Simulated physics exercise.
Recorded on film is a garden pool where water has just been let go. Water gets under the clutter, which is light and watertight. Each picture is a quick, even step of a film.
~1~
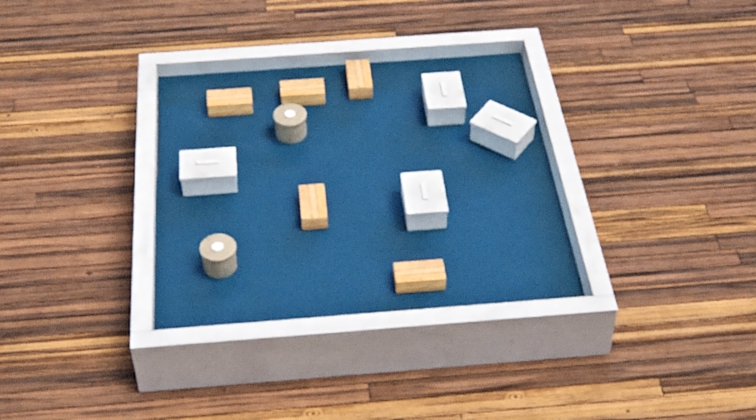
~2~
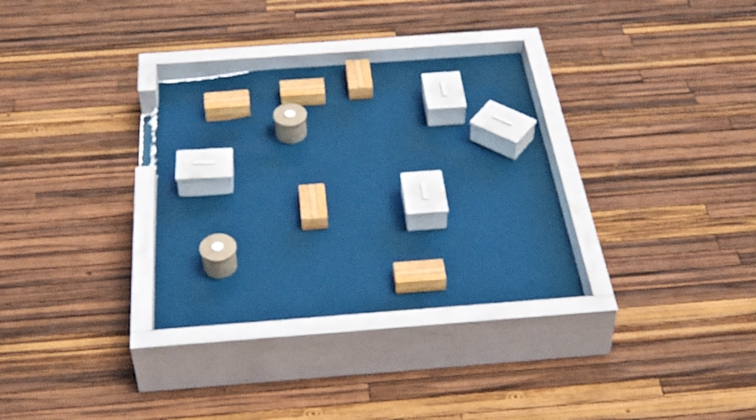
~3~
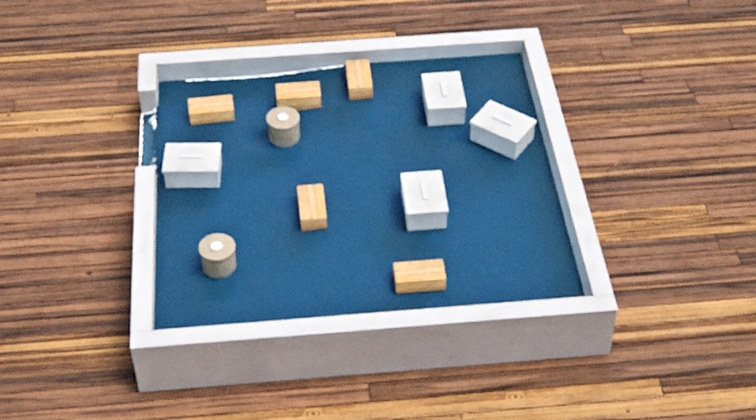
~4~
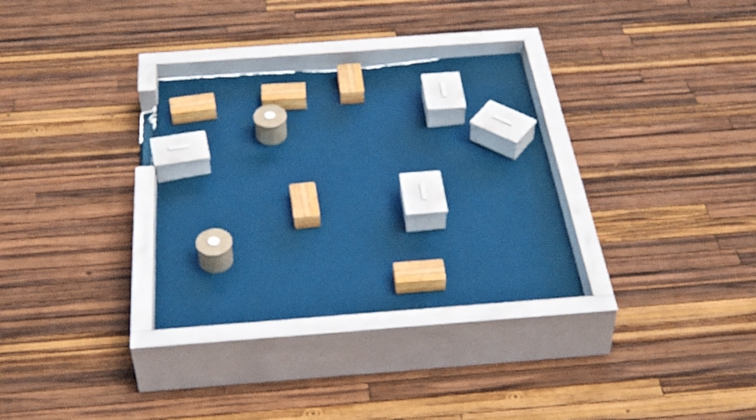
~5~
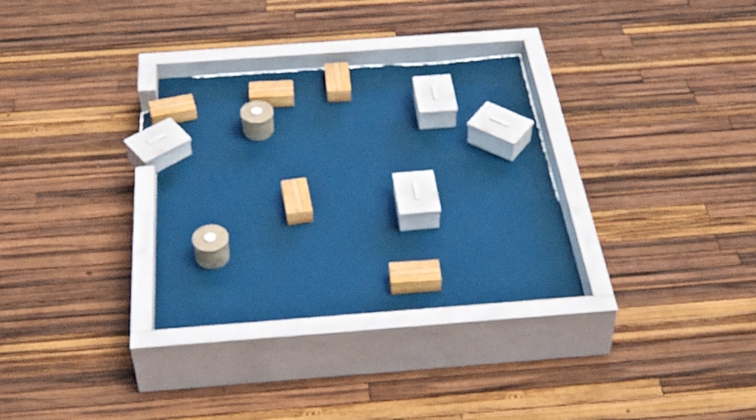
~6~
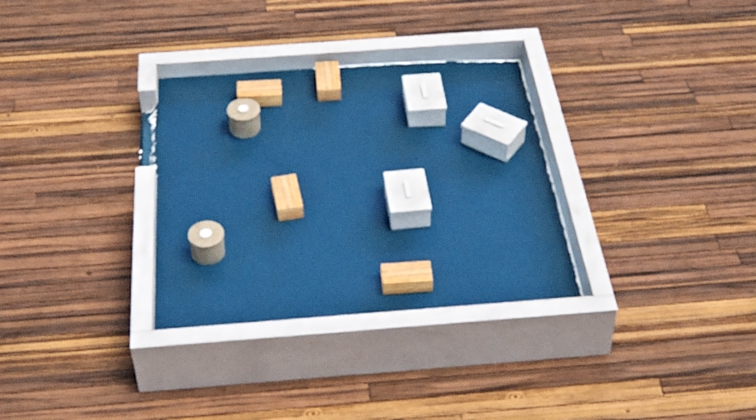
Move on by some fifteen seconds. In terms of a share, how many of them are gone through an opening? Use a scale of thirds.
On that scale, between one and two thirds.
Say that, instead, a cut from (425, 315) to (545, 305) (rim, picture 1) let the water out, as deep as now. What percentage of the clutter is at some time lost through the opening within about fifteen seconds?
That comes to around 40 per cent.
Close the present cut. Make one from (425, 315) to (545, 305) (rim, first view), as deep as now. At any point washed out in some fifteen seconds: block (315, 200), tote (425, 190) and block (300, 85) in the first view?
Object one: Leaves; object two: Leaves; object three: Remains.
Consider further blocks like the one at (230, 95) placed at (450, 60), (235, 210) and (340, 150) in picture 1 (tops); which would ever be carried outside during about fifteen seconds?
Taken in the given order, the three: Doesn't escape, exits at some point and exits at some point.
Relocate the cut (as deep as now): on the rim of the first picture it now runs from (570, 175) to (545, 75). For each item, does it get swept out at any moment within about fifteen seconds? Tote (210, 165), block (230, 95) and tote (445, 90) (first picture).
Ordered result: Retained / retained / exited.
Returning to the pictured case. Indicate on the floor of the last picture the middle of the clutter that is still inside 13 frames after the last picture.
Roughly at (311, 189) in the last view.
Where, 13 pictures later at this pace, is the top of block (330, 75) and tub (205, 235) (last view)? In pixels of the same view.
Estimated: (225, 89); (172, 168).
A moment on, 2 of 11 are out; 9 afloat.
Next, 4 of 11 are out; 7 afloat.
Later, 7 of 11 are out; 4 afloat.
In the end, 7 of 11 are out; 4 afloat.
